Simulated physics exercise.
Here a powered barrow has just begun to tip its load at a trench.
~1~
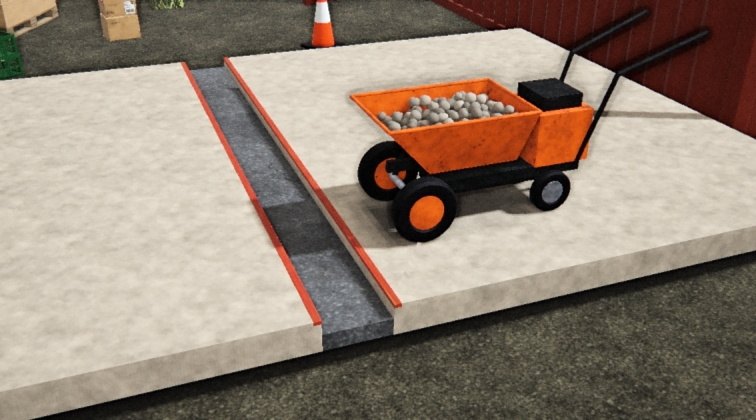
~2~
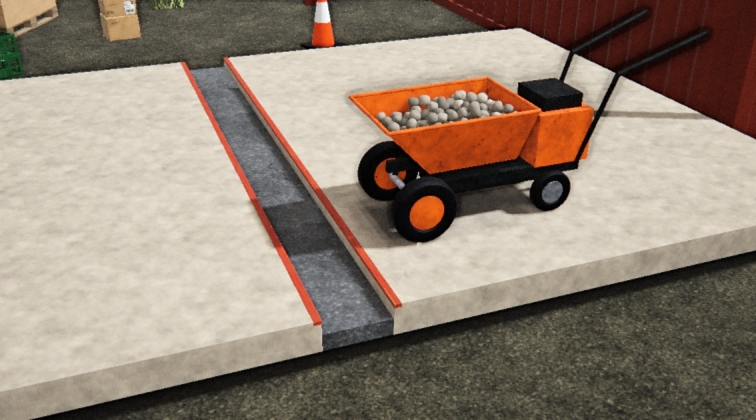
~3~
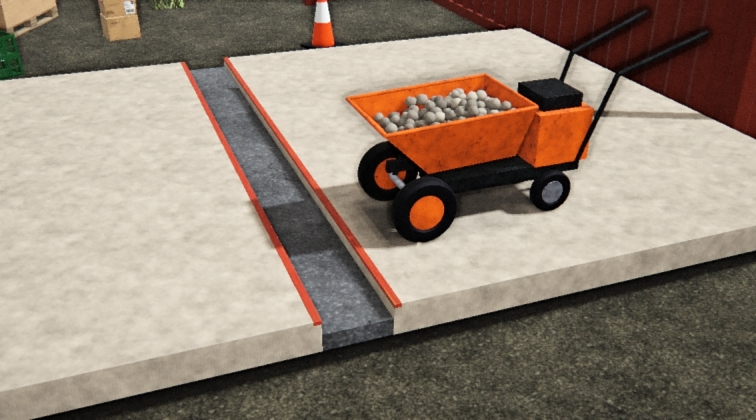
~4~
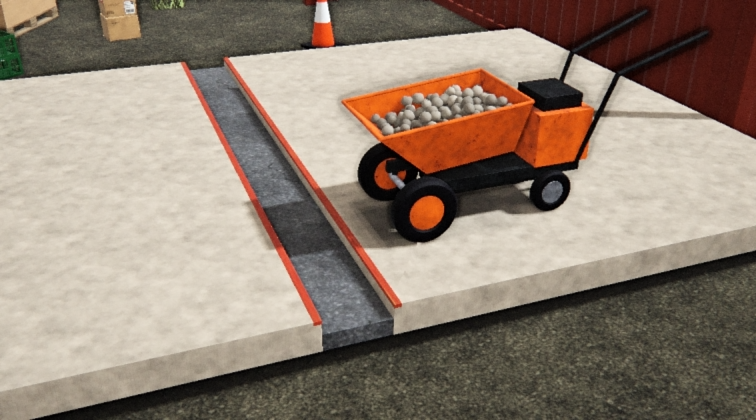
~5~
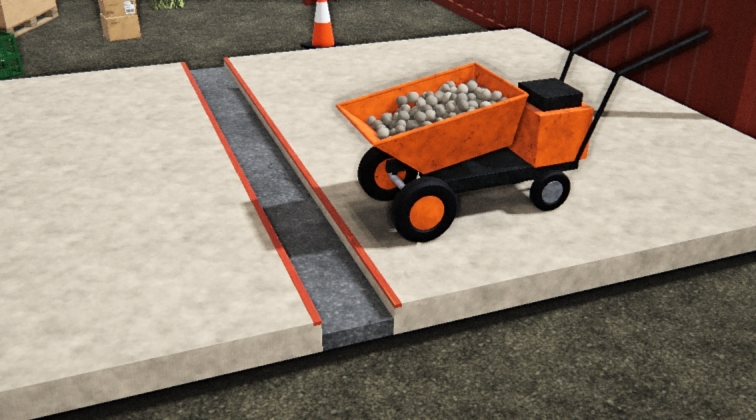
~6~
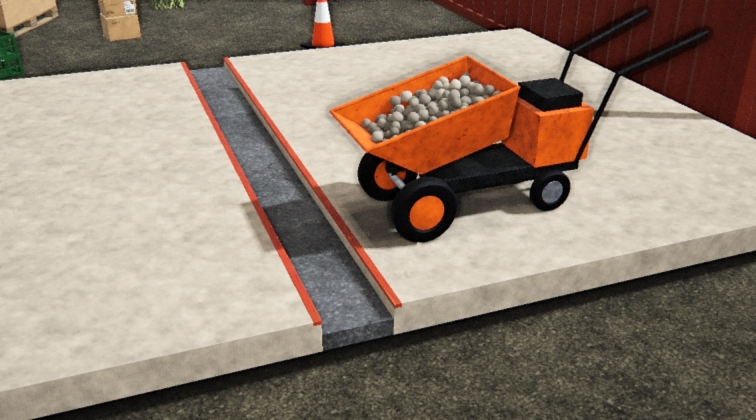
The footage shows an orange powered barrow loaded with rounded pebbles standing on a pale slab beside a shallow, red-edged trench, as its skip gradually tilts forward to the left while the wheels stay in place.
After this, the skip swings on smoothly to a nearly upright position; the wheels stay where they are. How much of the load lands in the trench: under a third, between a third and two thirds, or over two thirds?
Way I see it, the trench ends up with a third up to two-thirds of the load.
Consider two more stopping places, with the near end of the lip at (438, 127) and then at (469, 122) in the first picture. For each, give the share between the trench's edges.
From the first spot you get 70 percent, and from the second 50 percent.
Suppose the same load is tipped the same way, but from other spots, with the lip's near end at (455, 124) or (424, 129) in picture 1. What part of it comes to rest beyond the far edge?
Roughly 0 per cent, then roughly 10 per cent.
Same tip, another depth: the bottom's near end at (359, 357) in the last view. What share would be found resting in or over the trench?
The share would be roughly 80 per cent.
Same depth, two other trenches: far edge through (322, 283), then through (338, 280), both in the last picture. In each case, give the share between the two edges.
In order: Some 20 per cent, then some 0 per cent.
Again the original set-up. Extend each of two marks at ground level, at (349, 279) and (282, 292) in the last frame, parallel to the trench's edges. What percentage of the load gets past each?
Estimate, first then second: 70 %, 30 %.
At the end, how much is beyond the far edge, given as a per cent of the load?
I'd estimate about 35 per cent of the load.
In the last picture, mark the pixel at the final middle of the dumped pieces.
Roughly at (283, 233).
Just after the last frame, skip tipped steeply; every one in the skip.
A moment on, skip tipped right over; roughly half in the skip; roughly a third in or heaped over the trench; about a tenth beyond it; just a few falling.
Further on, skip tipped right over; roughly a quarter in the skip; roughly half in or heaped over the trench; roughly a third beyond it.
When it is over, skip tipped right over; roughly a quarter in the skip; roughly half in or heaped over the trench; roughly a third beyond it.
